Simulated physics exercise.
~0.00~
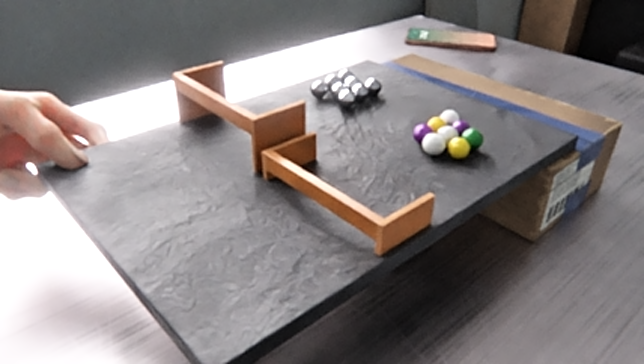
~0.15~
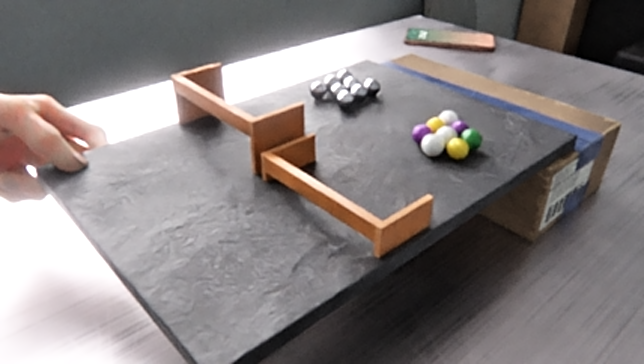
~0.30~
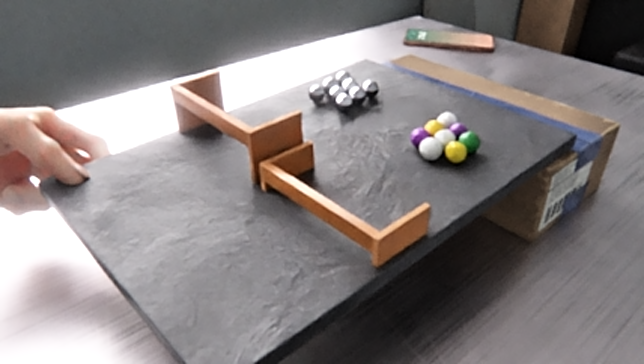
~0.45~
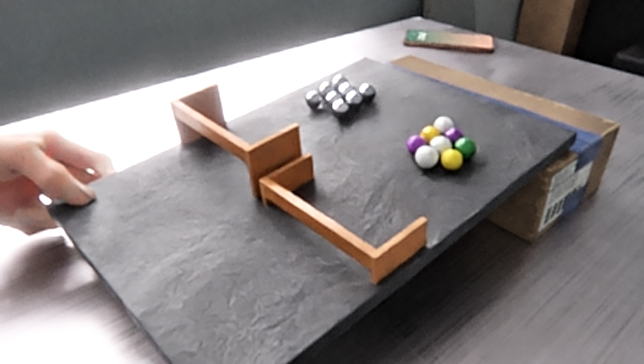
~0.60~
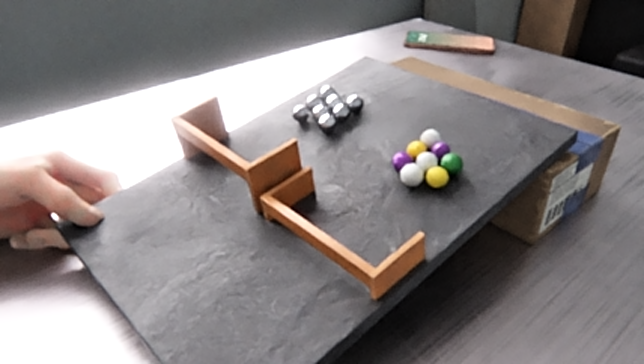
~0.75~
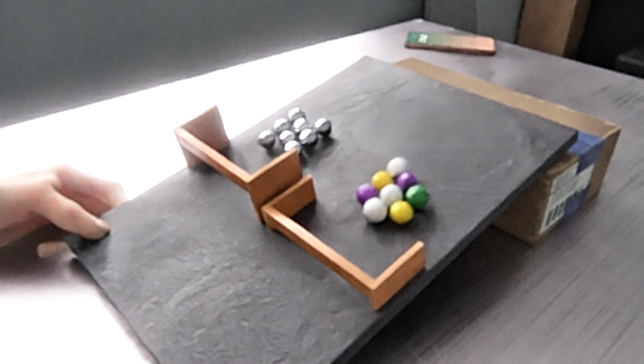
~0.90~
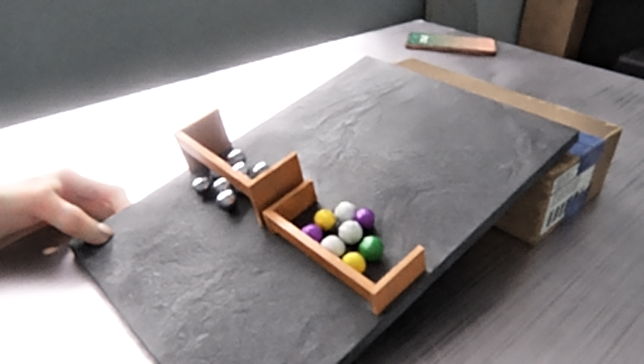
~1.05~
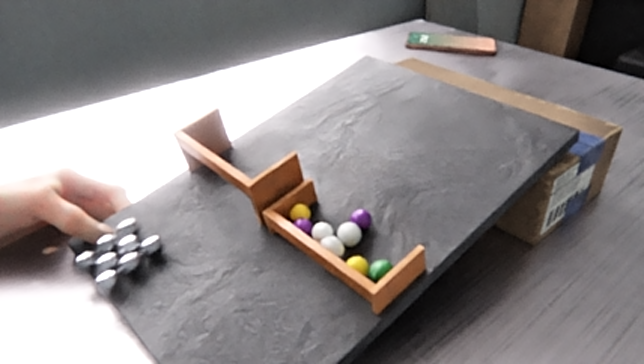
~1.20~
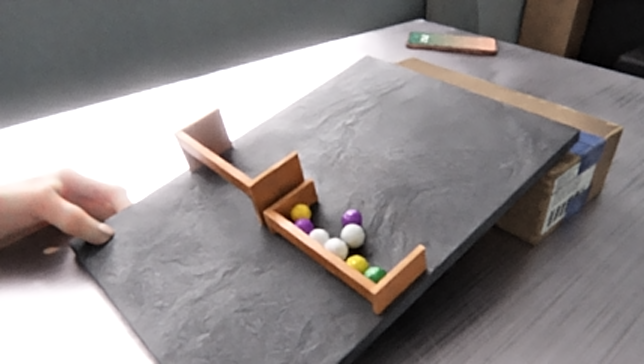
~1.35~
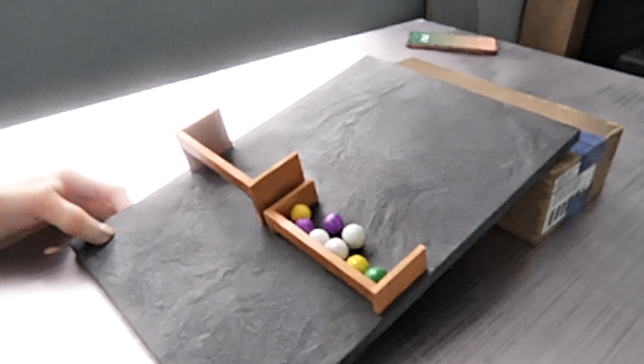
A hand lowered one end of a dark board propped on a cardboard box, and two clusters of balls rolled down it; the silvery ones slipped under their orange bar and off the lower end, while the colorful ones stayed caught behind theirs.
